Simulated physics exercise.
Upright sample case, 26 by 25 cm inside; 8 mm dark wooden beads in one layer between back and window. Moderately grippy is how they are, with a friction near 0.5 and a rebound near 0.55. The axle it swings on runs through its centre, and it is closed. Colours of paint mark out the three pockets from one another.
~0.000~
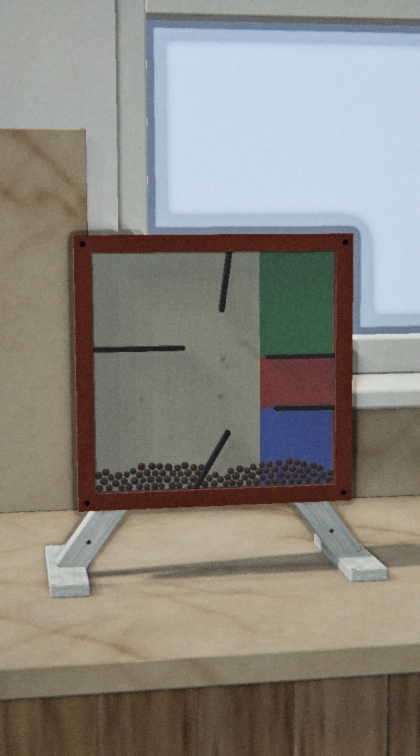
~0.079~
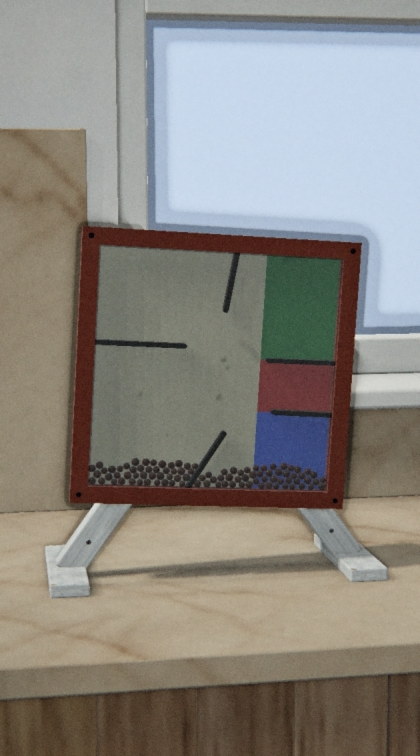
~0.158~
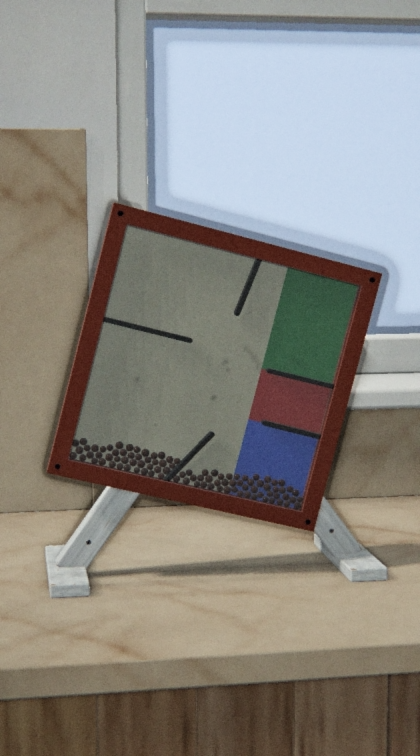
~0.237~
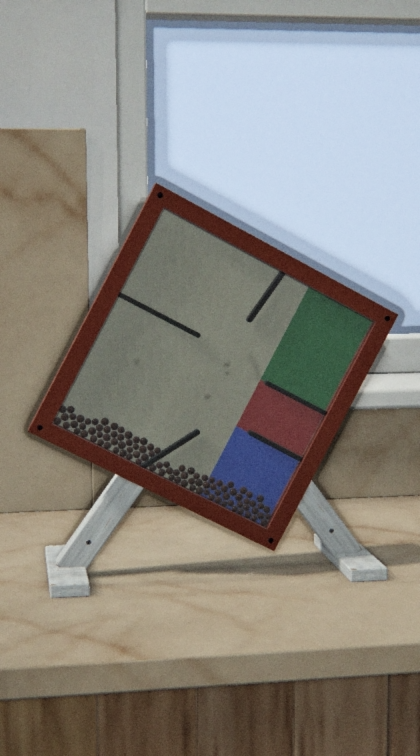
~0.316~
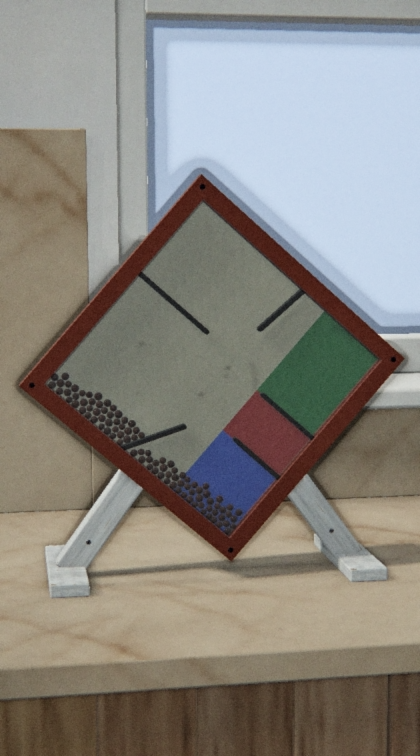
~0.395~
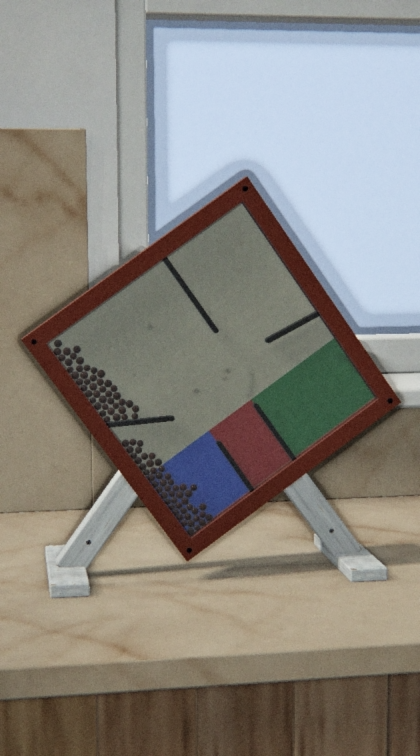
On a pale marbled counter beneath a bright window, seen straight on from a camera that stays still, a square case stands on two pale feet. Its dark red frame encloses a grey panel with dark bars, small brown beads along the bottom, and green, red and blue blocks stacked at right. The case turns clockwise, slowly at first, onto one corner, while the beads shift into a sloping heap along its lower-left side.
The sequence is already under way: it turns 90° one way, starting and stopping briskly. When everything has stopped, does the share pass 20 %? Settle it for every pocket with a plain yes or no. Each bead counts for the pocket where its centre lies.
Red pocket - yes; blue pocket - yes; green pocket - no.
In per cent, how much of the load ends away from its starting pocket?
About 65 per cent.
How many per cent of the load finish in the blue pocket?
That comes to near 55 percent.
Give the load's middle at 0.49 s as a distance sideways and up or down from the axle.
Left: About 10 cm; below: About 5 cm.
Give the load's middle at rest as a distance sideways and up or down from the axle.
About 5 cm left and 10 cm below.
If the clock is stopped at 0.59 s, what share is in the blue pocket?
Roughly 45 percent.
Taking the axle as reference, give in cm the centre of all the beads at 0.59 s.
About 10 cm left and 4 cm below.
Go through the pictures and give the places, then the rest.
In the first frame, level; about 90 beads; load centre (216, 476); top bead (289, 461); red (296, 382), blue (296, 446), green (297, 304).
In the second frame, turned 4° clockwise; load centre (209, 476); top bead (136, 462).
In the third frame, turned 15° clockwise; load centre (190, 474); top bead (83, 442); wall ends (269, 371), (264, 423), (212, 434), (237, 313), (190, 340).
In the fourth frame, turned 28° clockwise; load centre (167, 466); top bead (63, 409).
In the fifth frame, turned 42° clockwise; load centre (148, 454); top bead (65, 376).
In the sixth frame, turned 55° clockwise; load centre (136, 442); top bead (58, 343); red (251, 445), blue (199, 483), green (314, 398).
After 0.49 s, it stands 71° clockwise; the beads' middle is 10 cm left of and 5 cm below the centre; blue 40 %.
After 0.59 s, it stands 86° clockwise; the beads' middle is 10 cm left of and 4 cm below the centre; blue 45 %.
After 0.67 s, it stands 90° clockwise; the beads' middle is 9 cm left of and 4 cm below the centre; red 5 %, blue 45 %.
At rest by 1.7 s, it stands 90° clockwise; red 45 %, blue 55 %, green 0 %.
